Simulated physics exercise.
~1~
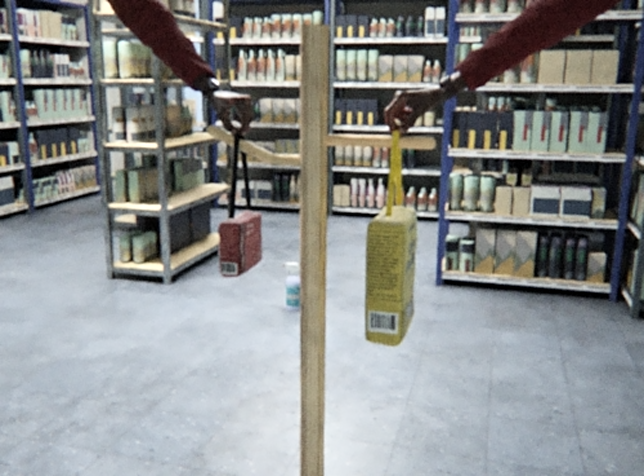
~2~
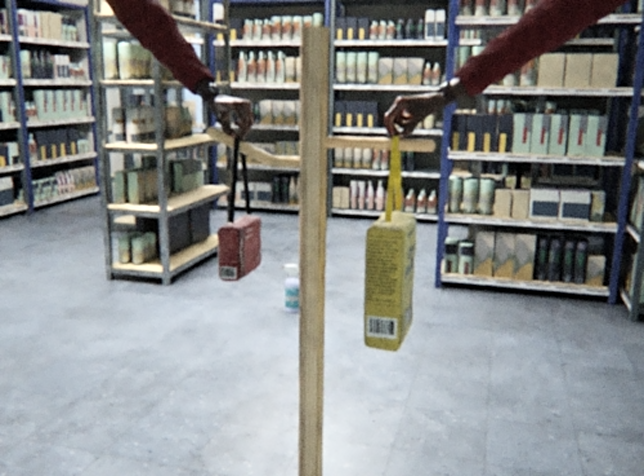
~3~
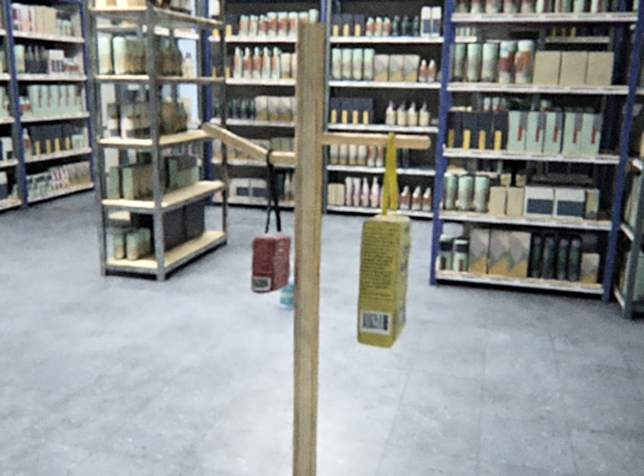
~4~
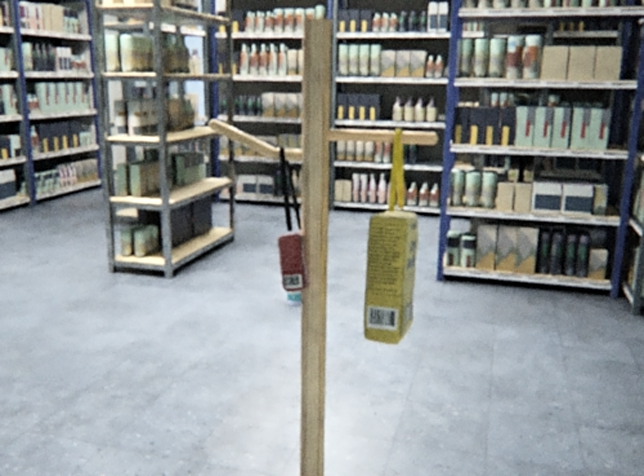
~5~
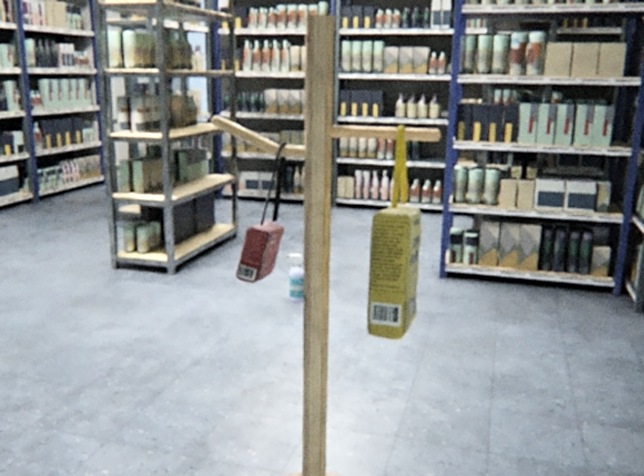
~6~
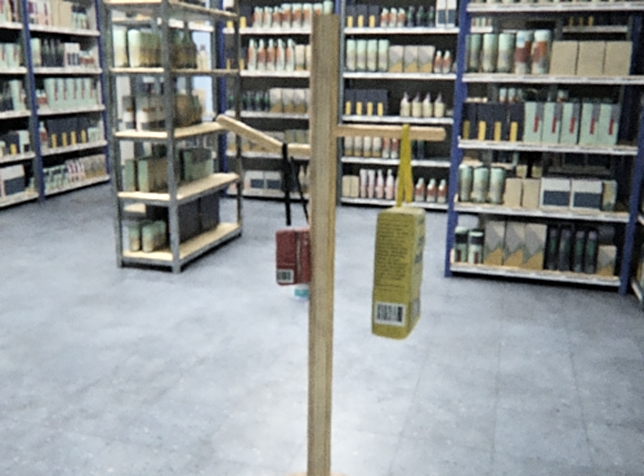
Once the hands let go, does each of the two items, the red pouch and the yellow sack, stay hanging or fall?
Both stay hanging. The red pouch swings but remains on its peg, and the yellow sack stays on its own.
Two hands release a red pouch and a yellow sack, which stay hanging on wooden pegs.
